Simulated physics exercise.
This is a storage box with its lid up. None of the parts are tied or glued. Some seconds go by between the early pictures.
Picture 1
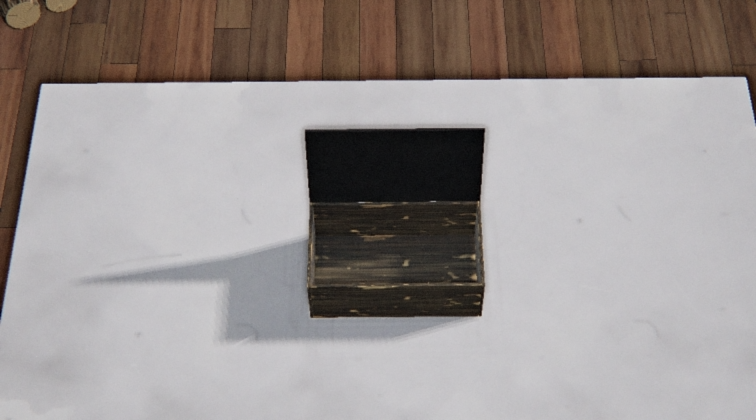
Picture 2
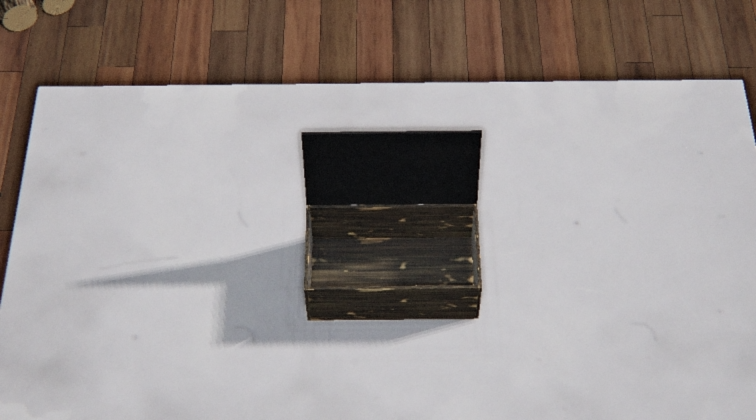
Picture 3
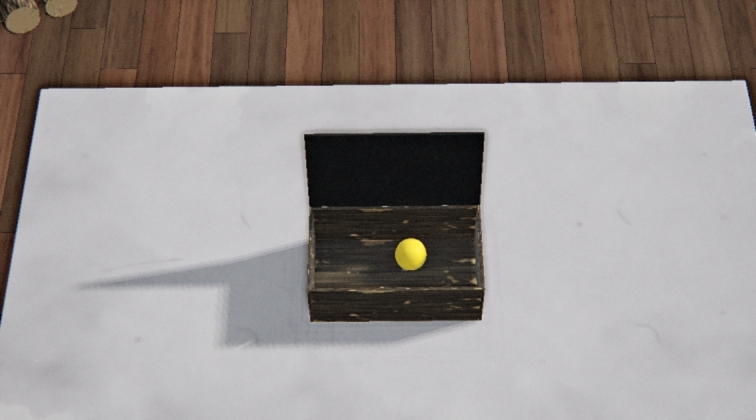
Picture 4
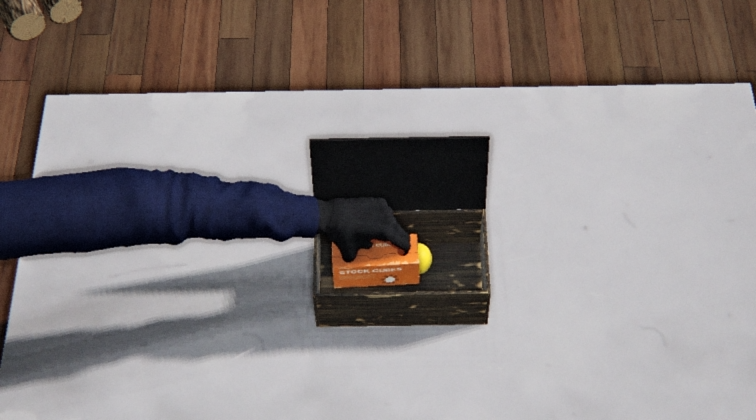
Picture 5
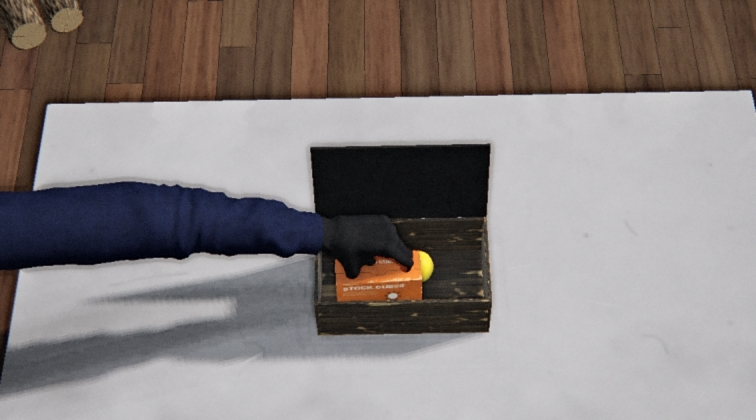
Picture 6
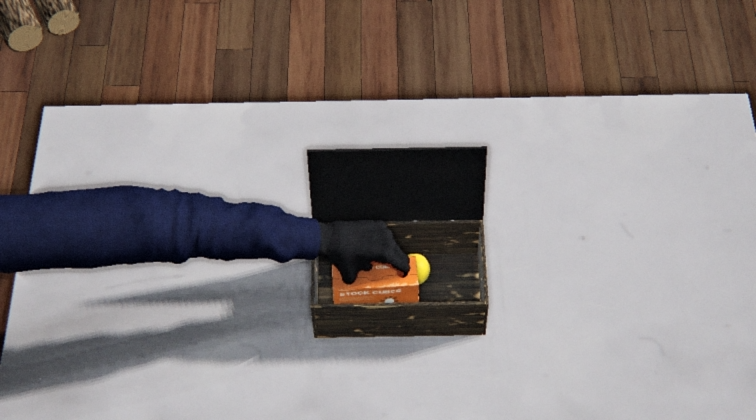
On a white tabletop above a wooden floor, a dark wooden box stands open and empty with its lid up. A yellow lemon then appears inside it. Next, a black-gloved hand in a blue sleeve, reaching from the left, lowers an orange carton into the box beside the lemon.
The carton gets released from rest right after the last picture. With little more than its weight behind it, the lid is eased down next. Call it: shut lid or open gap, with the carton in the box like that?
Shut lid.
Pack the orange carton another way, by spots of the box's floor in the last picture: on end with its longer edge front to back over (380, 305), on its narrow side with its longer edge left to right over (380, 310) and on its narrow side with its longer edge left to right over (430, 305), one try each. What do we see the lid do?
Well, the first try leaves the lid standing open, the second leaves it lying shut, and the third leaves it lying shut.
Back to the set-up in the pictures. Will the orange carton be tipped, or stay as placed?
Looking at the last picture, it is left as set.
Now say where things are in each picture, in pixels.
In the first picture, the last thing is not in view yet.
In the second picture, the last thing is not in view yet.
In the third picture, the last thing is not in view yet; yellow lemon (411, 255).
The fourth picture shows on its way; orange carton (375, 261).
The fifth picture shows on its way; orange carton (379, 277).
The sixth picture shows in place under the hand; orange carton (375, 283).
Then, 0.90 s later than the last frame, lid starting down; orange carton moved a little near (376, 300).
Then, 1.50 s later than the last frame, lid 63° above the rim; orange carton moved a little near (376, 300).
Then, 1.70 s later than the last frame, lid 39° above the rim; orange carton moved a little near (376, 300).
Then, 1.90 s later than the last frame, lid 7° above the rim; orange carton moved a little near (376, 300).
When it is over, lid shut; moved from the start, orange carton; yellow lemon as before. End places, in pixels of the last picture, orange carton near (376, 300).
